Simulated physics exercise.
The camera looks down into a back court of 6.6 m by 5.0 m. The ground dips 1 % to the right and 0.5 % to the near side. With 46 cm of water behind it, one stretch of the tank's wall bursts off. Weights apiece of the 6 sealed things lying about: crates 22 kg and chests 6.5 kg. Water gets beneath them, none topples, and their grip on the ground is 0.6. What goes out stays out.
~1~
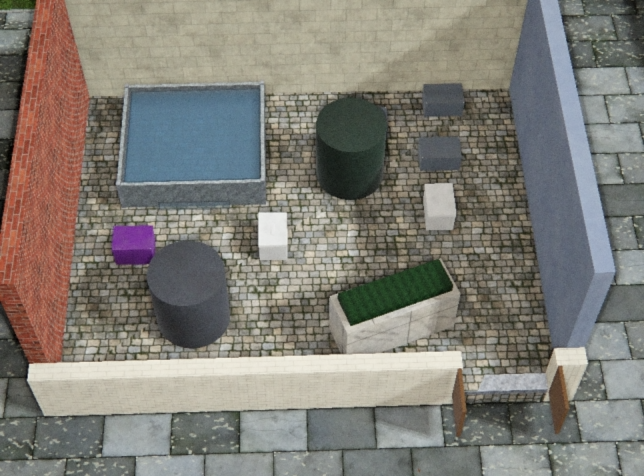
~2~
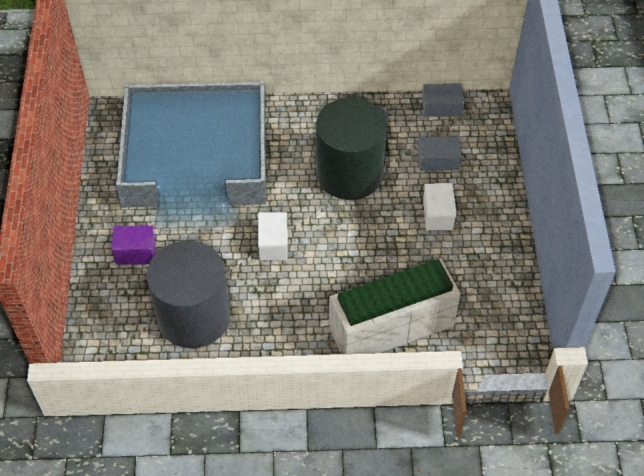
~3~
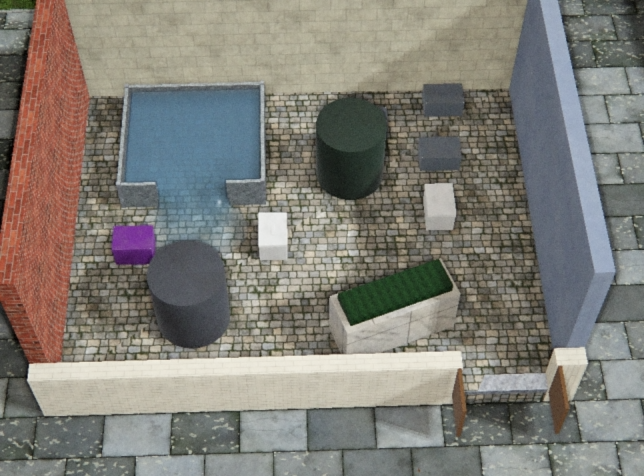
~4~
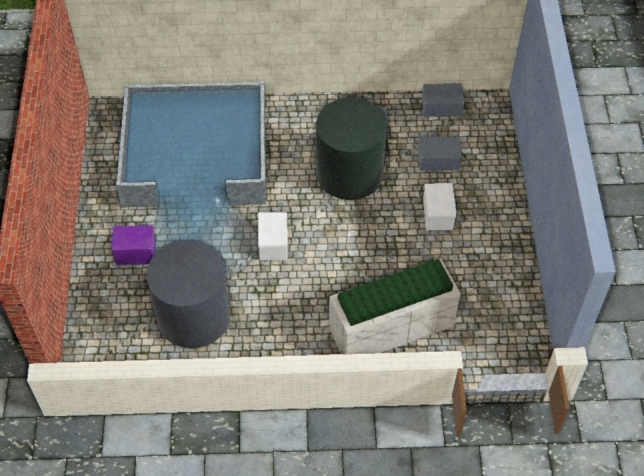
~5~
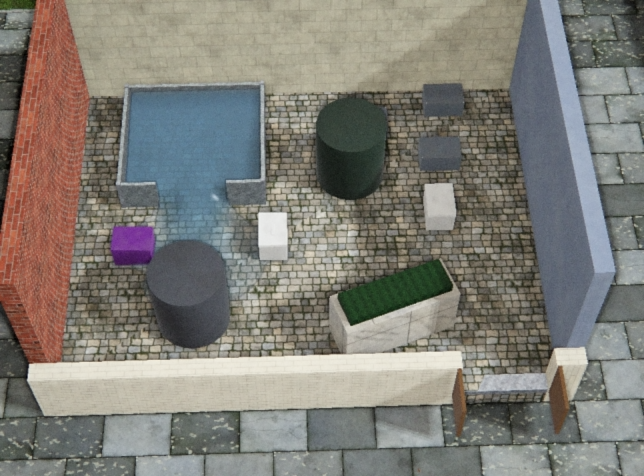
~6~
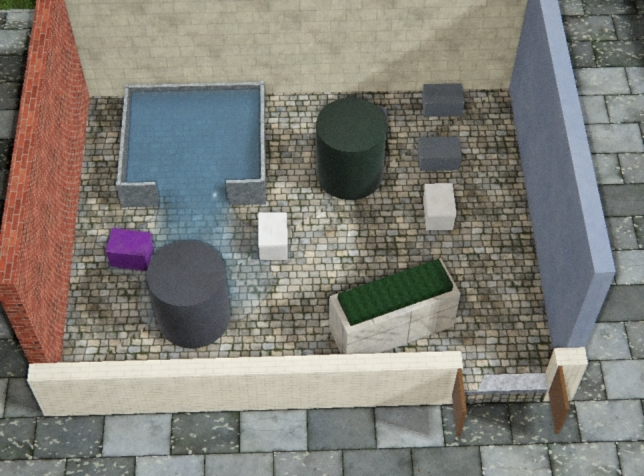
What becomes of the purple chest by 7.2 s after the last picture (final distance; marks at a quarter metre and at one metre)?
Purple chest ends far away.
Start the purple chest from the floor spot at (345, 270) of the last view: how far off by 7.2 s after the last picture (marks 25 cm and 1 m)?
It gets carried off.
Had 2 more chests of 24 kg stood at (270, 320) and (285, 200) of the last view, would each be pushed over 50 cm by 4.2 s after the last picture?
In that order: More, under.
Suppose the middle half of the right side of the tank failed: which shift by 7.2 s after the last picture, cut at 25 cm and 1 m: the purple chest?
In that case the purple chest stays put.
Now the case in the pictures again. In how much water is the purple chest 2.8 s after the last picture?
About 5 cm.
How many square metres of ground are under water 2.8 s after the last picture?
About 19 m2.
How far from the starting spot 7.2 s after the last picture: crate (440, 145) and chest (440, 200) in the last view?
In that order: 0 cm, 200 cm.
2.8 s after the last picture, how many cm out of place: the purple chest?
About 60 cm.
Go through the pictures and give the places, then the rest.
The first picture shows the purple chest at (132, 237), on the bottom; 3.5 m2 under water; 0 of 6 have shifted.
The second picture shows the purple chest at (132, 237), on the bottom; 4.0 m2 under water; 0 of 6 have shifted.
The third picture shows the purple chest at (132, 237), on the bottom; water covers 4.6 m2; 0 of 6 have shifted.
The fourth picture shows the purple chest at (132, 237) rests on the ground; water covers 5.4 m2; 0 of 6 have shifted.
The fifth picture shows the purple chest at (132, 238) rests on the ground; 5.9 m2 under water; 0 of 6 have shifted.
The sixth picture shows the purple chest at (128, 242) rests on the ground, 9 cm from its start; 6.4 m2 under water; 1 of 6 have shifted.
Then, 0.9 s after the last picture the purple chest is near (81, 275), 0.9 m from its start, aground; 0 of 6 are out; 0 afloat.
Then, 2.8 s after the last picture the purple chest is near (85, 228), 0.7 m from its start, afloat; 0 of 6 are out; 1 afloat.
Then, 4.8 s after the last picture the purple chest is near (103, 137), 1.9 m from its start, afloat; 0 of 6 are out; 1 afloat.
Then, 7.2 s after the last picture the purple chest is near (112, 92), 2.7 m from its start, afloat; 0 of 6 are out; 2 afloat.
